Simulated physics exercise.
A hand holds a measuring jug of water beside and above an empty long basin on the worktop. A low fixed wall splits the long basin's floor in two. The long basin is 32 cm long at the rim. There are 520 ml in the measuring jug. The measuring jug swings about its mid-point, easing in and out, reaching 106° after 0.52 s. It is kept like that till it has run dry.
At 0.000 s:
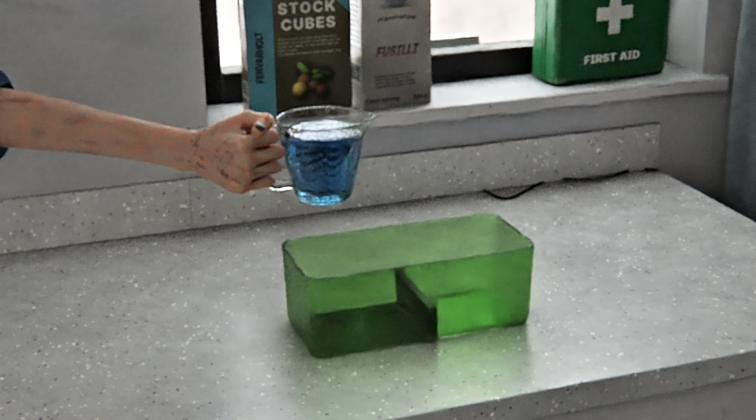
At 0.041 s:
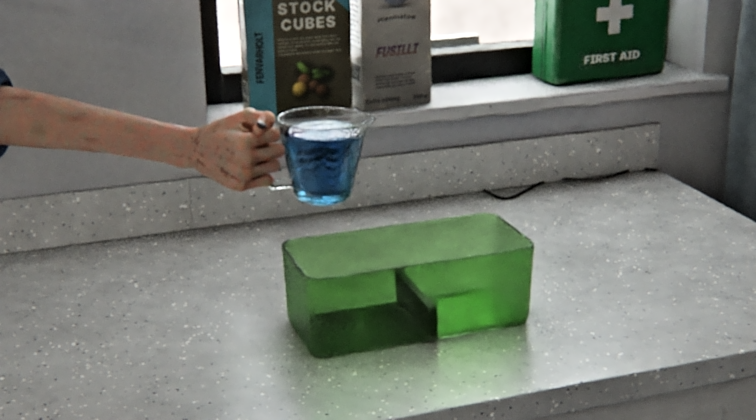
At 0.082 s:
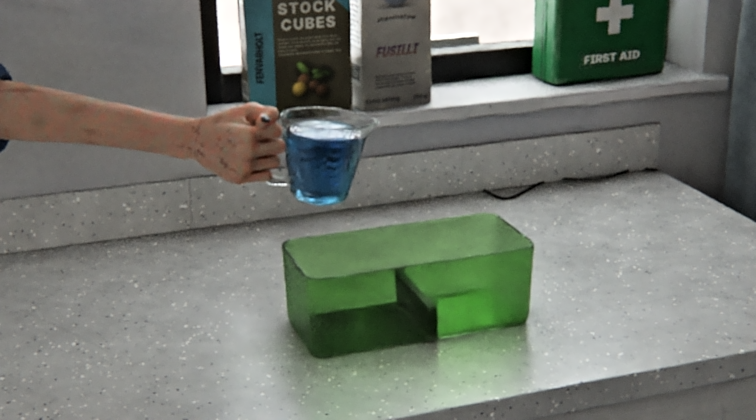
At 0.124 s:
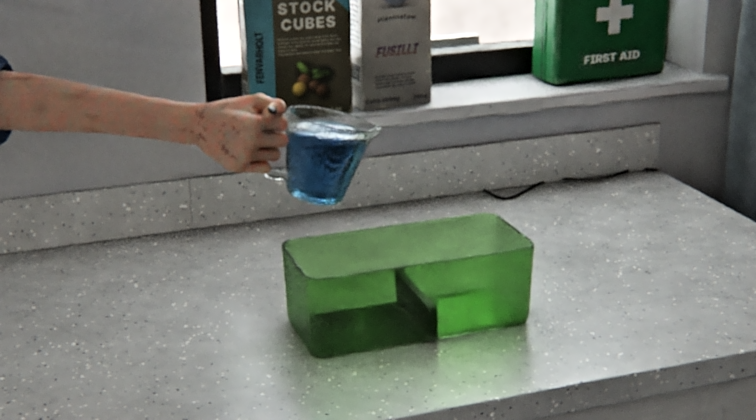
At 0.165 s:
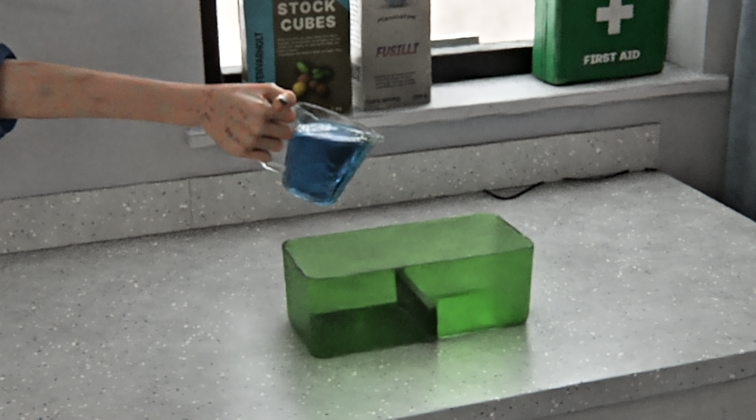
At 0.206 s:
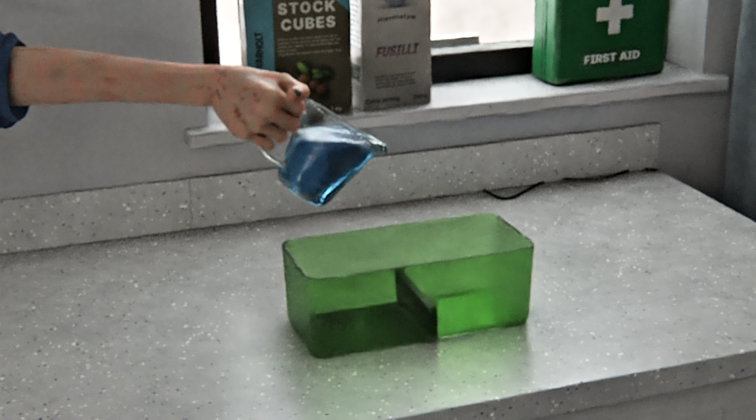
Above a green basin on a worktop, a hand gradually tilts a jug of blue water rightward.
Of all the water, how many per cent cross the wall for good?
The far part has some 31 per cent.
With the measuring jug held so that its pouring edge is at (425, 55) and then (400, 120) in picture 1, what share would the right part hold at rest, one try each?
In turn about 75 and 80 per cent.
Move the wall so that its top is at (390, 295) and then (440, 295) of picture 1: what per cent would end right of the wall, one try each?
In turn about 85 and 15 per cent.
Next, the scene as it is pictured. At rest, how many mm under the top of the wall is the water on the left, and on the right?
Left about 28 mm, right about 36 mm.
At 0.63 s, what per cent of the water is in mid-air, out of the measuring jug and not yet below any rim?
Near 10 in a hundred.
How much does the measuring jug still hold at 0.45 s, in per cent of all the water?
Some 36 per cent.
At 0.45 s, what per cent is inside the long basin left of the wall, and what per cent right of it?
Some 12 per cent left and 22 right.
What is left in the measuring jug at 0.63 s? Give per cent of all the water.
Near 4 in a hundred.
By 0.45 s the tilt is 101° and 36 per cent is still to pour, 12 is left of the wall and 22 right of it.
By 0.63 s the tilt is 106° and 4 per cent is still to pour, 56 is left of the wall and 30 right of it.
By 0.82 s the tilt is 106° and 0 per cent is still to pour, 65 is left of the wall and 30 right of it.
By 1.02 s the tilt is 106° and 0 per cent is still to pour, 66 is left of the wall and 31 right of it.
At rest 66 per cent lies left of the wall, 31 right of it and 4 outside.
